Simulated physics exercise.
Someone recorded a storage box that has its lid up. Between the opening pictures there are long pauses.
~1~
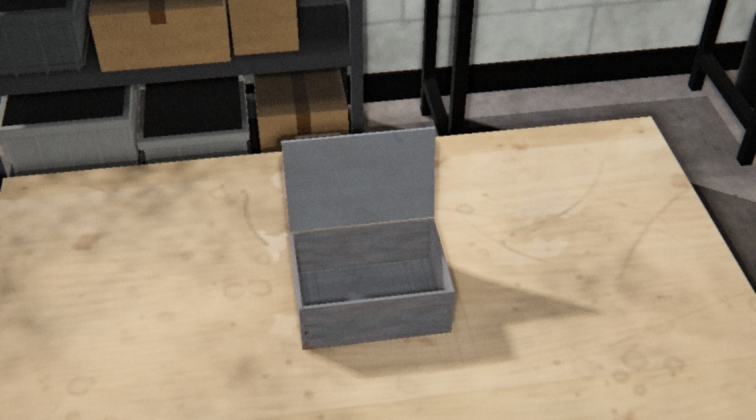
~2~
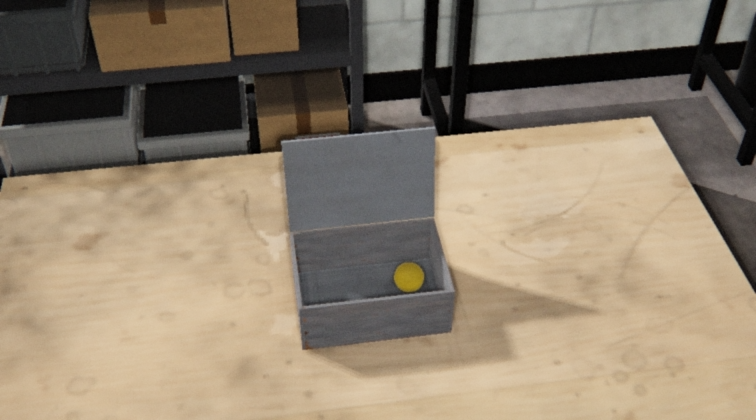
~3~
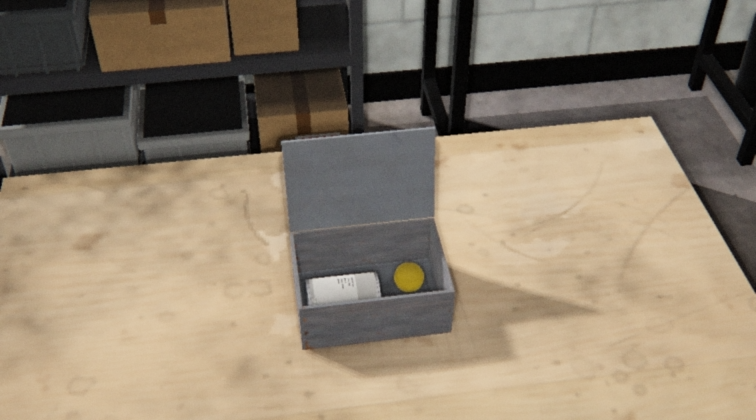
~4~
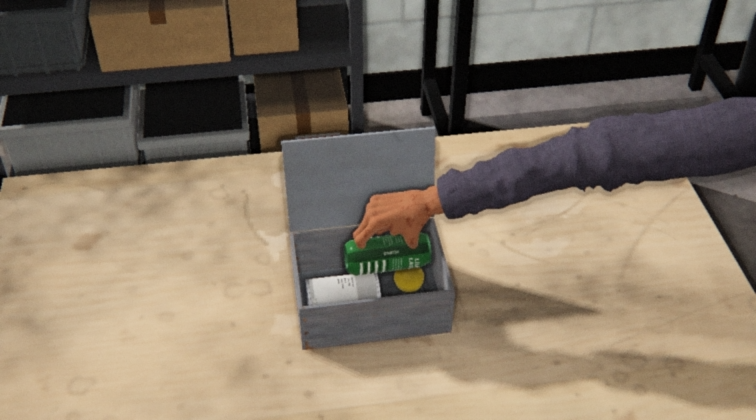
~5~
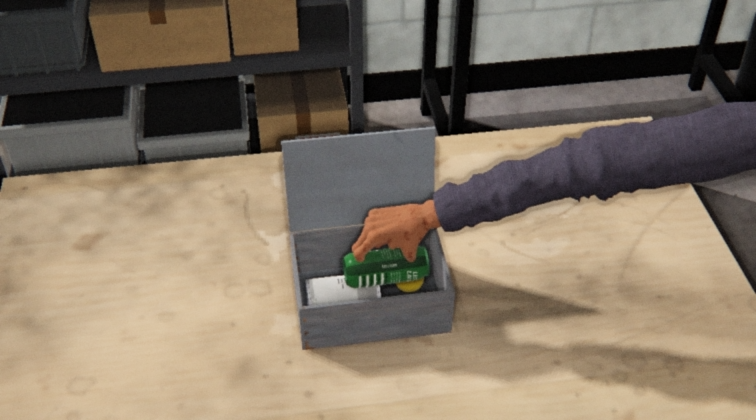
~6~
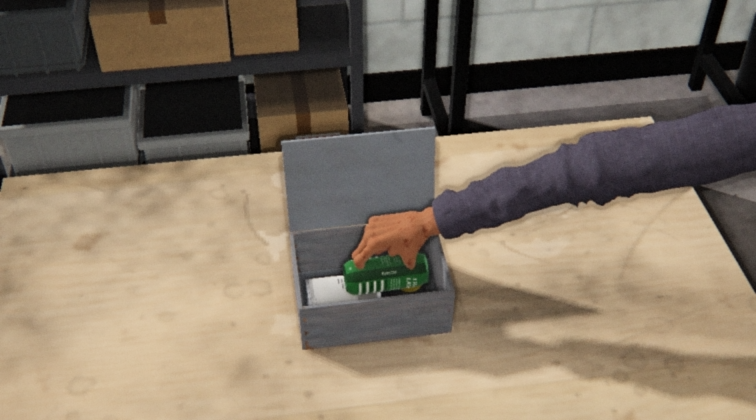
The video shows an open gray box on a wooden table, empty at first, then holding a round yellow object and a white cylinder, before a hand lowers a green can a short way into the box above them.
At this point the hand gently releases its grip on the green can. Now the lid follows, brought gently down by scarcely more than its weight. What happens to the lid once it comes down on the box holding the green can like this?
It stays raised.
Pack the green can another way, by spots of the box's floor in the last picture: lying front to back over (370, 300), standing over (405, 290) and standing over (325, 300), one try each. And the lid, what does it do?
Open; open; open.
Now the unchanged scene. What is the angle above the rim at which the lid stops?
About 20°.
Then, 0.60 s later than the last frame, green can moved about its own width near (420, 281).
Then, 1.30 s later than the last frame, lid 80° above the rim; green can moved about its own width near (417, 286).
Then, 1.80 s later than the last frame, lid 34° above the rim; green can moved about its own width near (418, 286).
When it is over, lid 20° above the rim; moved from the start, green can; the other 2 as before. End places, in pixels of the last picture, green can near (418, 286).
